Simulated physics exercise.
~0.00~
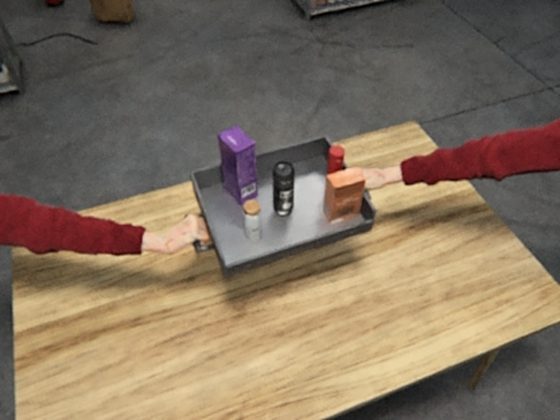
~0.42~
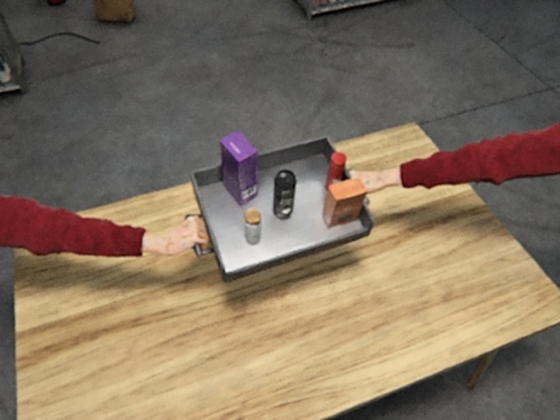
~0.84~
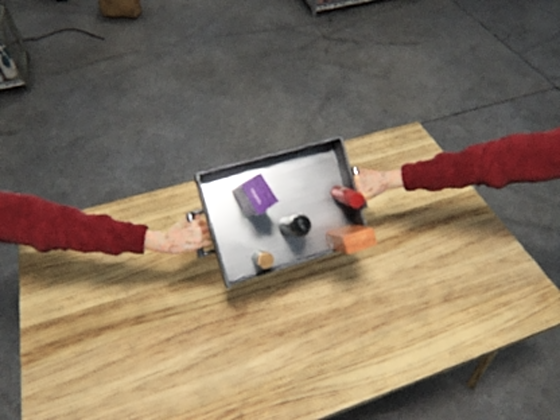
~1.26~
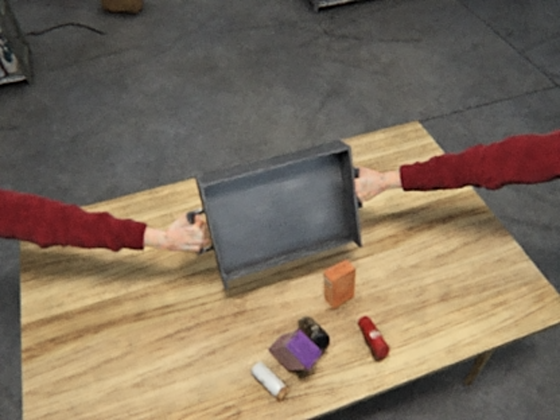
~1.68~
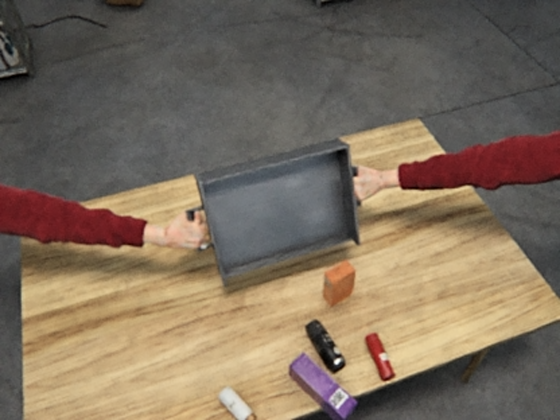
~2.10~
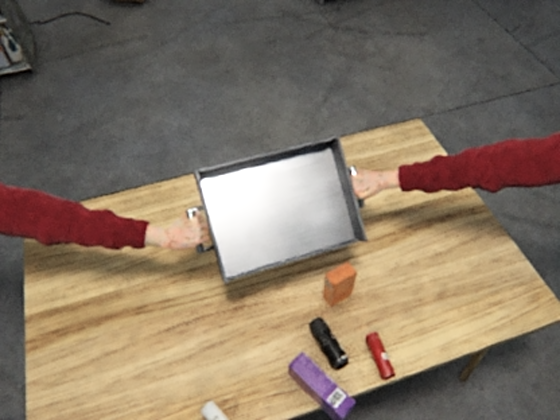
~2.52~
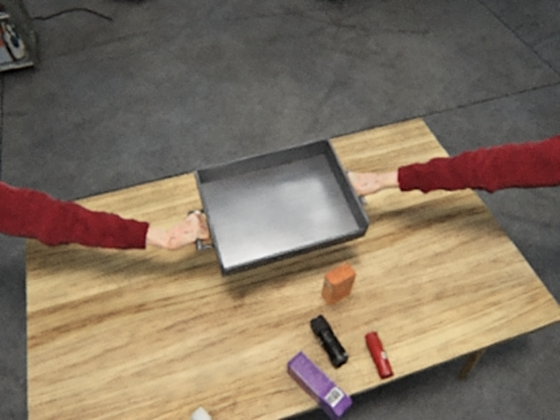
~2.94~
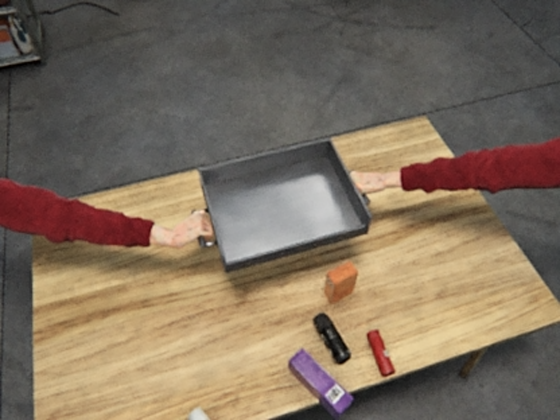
A deep grey crate, open on top, is held by two red-sleeved arms above a wooden table on a concrete floor, seen from above. Inside stand a purple carton at the left, a small white shaker near the front, a black can in the middle, and a red shaker and orange packet at the right. The hands tip the near side down steeply, and everything slides out and tumbles onto the table. The white shaker rolls left towards the near edge. The hands swing the emptied crate back level, leaving all five things lying outside it.
